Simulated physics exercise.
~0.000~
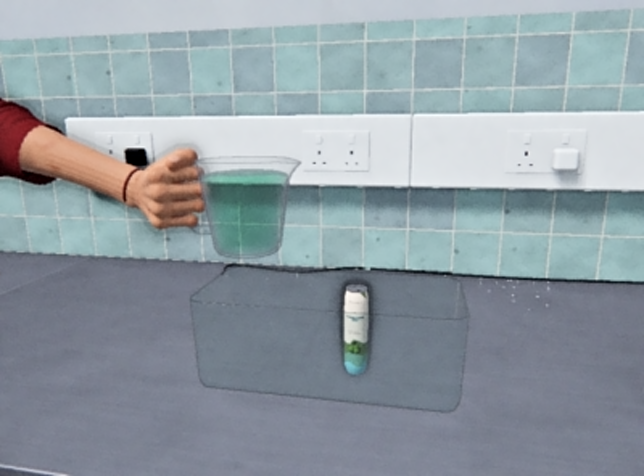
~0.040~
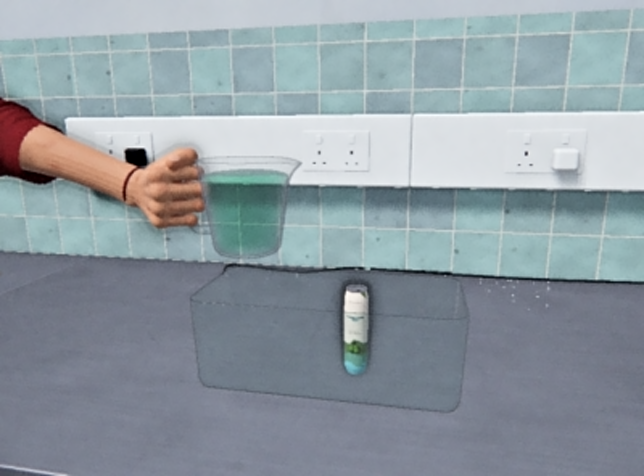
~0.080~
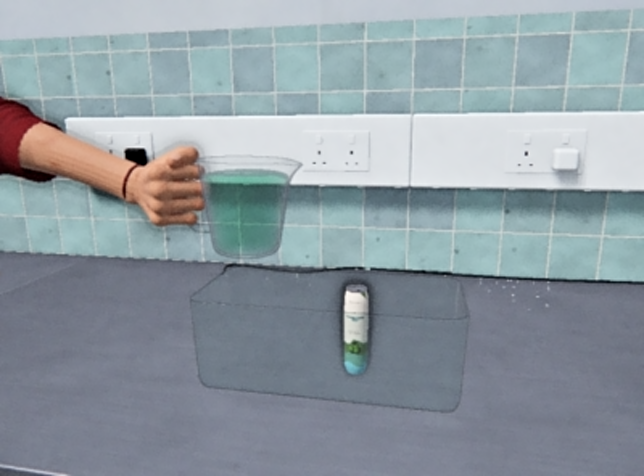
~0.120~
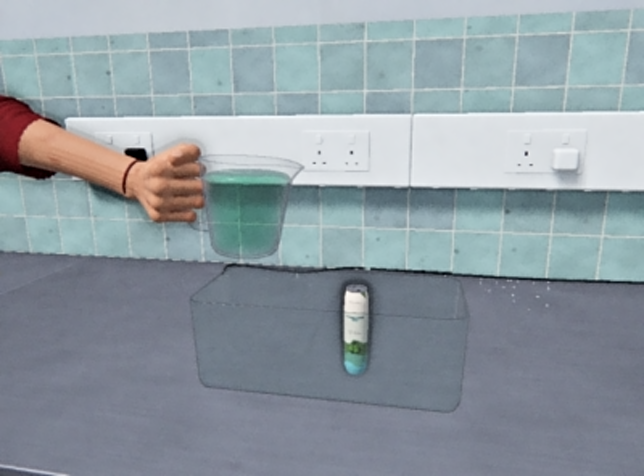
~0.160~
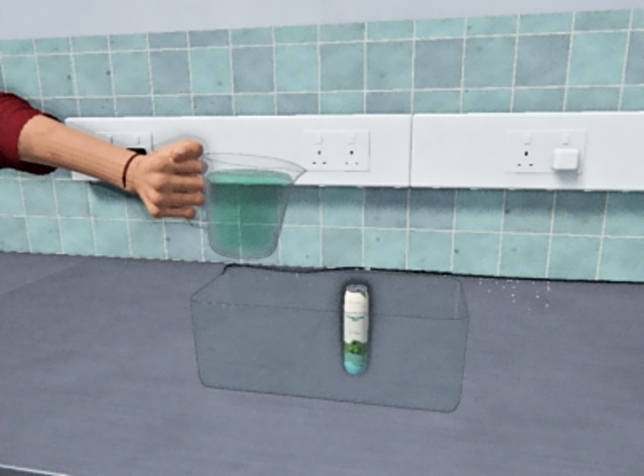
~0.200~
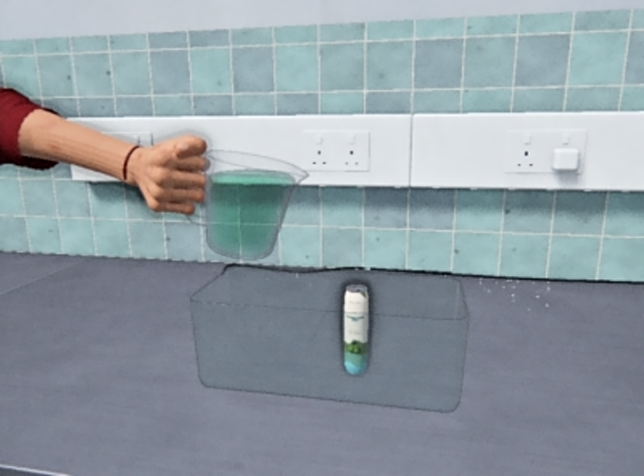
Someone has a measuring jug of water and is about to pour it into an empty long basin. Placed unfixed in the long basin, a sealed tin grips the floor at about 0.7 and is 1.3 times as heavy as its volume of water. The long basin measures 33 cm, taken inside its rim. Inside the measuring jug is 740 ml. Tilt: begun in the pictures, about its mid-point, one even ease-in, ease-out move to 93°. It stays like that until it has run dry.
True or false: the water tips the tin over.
True.
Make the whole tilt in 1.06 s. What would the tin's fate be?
Outcome - the tin ends up overturned.
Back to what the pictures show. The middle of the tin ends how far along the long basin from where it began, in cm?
The tin's middle ends up about 7.0 cm along the basin.
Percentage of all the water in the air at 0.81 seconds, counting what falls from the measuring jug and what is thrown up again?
Estimate: About 14 in a hundred.
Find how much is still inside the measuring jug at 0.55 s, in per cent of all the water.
Around 76 percent.
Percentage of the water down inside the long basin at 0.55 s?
6 %, roughly.
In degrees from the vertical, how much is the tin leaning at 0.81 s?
Tilt: Around 5 degrees.
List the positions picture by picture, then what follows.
In the first picture, tilt 0°; pouring edge (301, 162); surface from (208, 173) to (290, 175); the long basin's rim runs from (211, 283) to (464, 298); the tin's top is at (357, 292).
In the second picture, tilt 0°; pouring edge (302, 162); surface from (208, 173) to (289, 174).
In the third picture, tilt 2°; pouring edge (303, 164); surface from (209, 172) to (290, 175).
In the fourth picture, tilt 4°; pouring edge (304, 167); surface from (209, 172) to (291, 177).
In the fifth picture, tilt 8°; pouring edge (307, 170); surface from (211, 171) to (293, 178).
In the sixth picture, tilt 12°; pouring edge (309, 175); surface from (213, 173) to (297, 178).
Then, 0.55 s in, the tilt is 65° and 75 per cent is still to pour; the tin stands where it began.
Then, 0.81 s in, the tilt is 92° and 28 per cent is still to pour; the tin leans 5°.
Then, 1.08 s in, the tilt is 93° and 5 per cent is still to pour; the tin lies on its side.
Then, 1.37 s in, the tilt is 93° and 1 per cent is still to pour; the tin lies on its side.
Finally, the tin lies on its side.
